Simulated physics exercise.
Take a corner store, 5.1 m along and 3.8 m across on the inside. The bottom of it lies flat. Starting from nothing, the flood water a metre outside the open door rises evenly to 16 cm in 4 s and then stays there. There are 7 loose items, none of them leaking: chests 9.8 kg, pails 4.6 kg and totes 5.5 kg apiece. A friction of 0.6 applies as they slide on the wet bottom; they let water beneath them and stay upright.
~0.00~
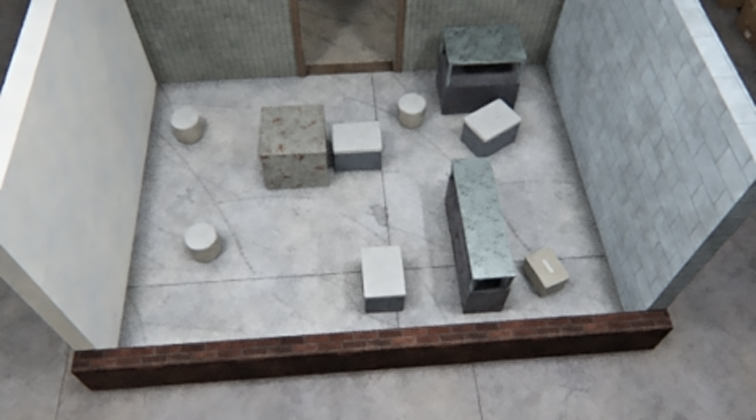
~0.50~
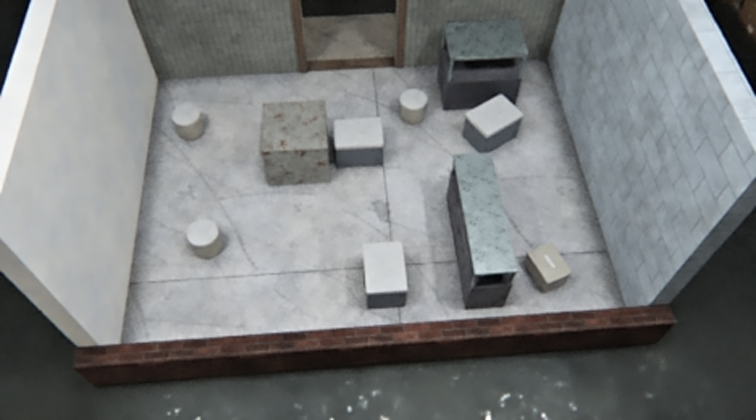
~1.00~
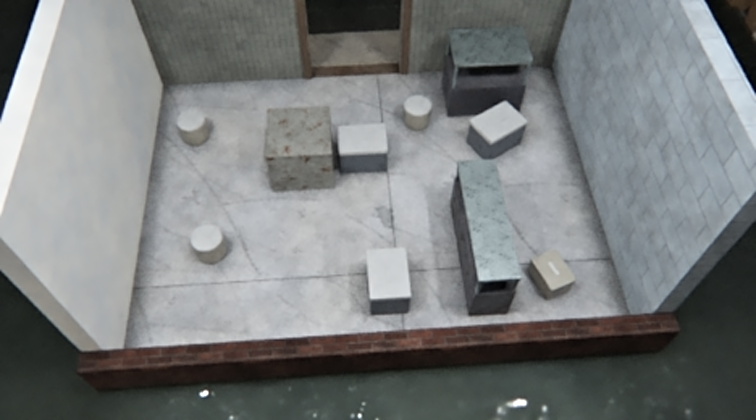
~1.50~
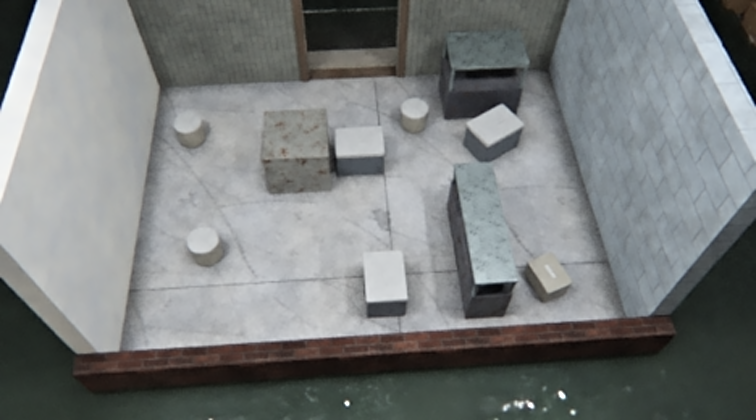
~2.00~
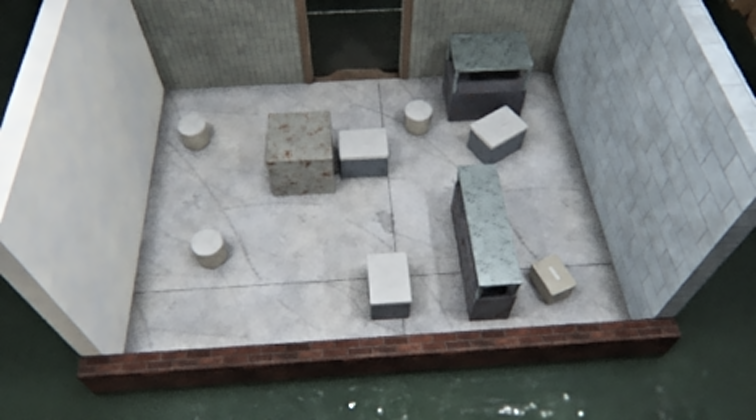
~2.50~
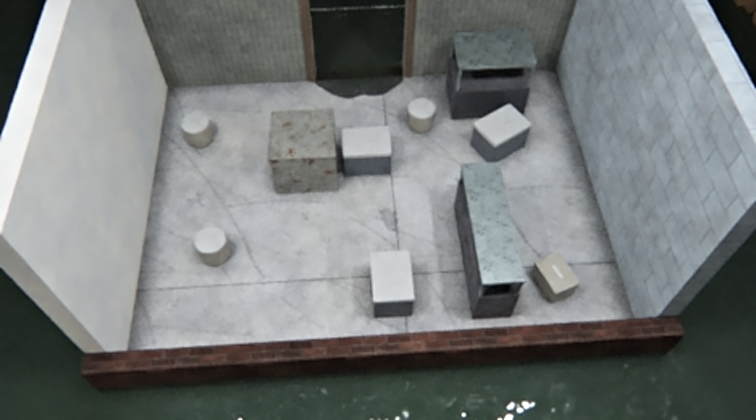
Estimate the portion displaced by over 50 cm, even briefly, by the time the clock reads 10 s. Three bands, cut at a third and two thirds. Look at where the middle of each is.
Band: One third to two thirds.
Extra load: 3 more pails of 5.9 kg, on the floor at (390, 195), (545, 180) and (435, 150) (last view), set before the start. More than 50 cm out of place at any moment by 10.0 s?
For each in turn I get a greater distance, a smaller distance and a smaller distance.
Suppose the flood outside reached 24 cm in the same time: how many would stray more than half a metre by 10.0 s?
That would give 6.
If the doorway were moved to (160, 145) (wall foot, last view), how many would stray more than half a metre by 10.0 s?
Then 2 of them would.
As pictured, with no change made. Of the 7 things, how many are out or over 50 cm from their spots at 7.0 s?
2.
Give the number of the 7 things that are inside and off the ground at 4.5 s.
By my count, 0.
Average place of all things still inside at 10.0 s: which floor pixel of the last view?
Somewhere near (373, 229).
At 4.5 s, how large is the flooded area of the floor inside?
Somewhere about 3.5 m2, give or take.
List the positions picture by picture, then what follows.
The first picture shows a chest at (357, 136) rests on the ground; a pail at (200, 236) rests on the ground; 0.0 m2 under water; 0 of 7 have shifted.
The second picture shows a chest at (358, 132), on the bottom; a pail at (202, 232) rests on the ground; water covers 0.0 m2; 0 of 7 have shifted.
The third picture shows a chest at (362, 138), on the bottom; a pail at (206, 237) rests on the ground; water covers 0.0 m2; 0 of 7 have shifted.
The fourth picture shows a chest at (359, 141), on the bottom; a pail at (203, 240), on the bottom; water covers 0.0 m2; 0 of 7 have shifted.
The fifth picture shows a chest at (363, 143) rests on the ground; a pail at (207, 242), on the bottom; water covers 0.0 m2; 0 of 7 have shifted.
The sixth picture shows a chest at (366, 141), on the bottom; a pail at (210, 240), on the bottom; 0.2 m2 under water; 0 of 7 have shifted.
After 3.5 s 0 of 7 are over 50 cm from their spots; 0 afloat.
After 4.5 s 0 of 7 are over 50 cm from their spots; 0 afloat.
After 7.0 s 2 of 7 are over 50 cm from their spots; 0 afloat.
After 10.0 s 3 of 7 are over 50 cm from their spots, and 3 have been at some point; 2 afloat.
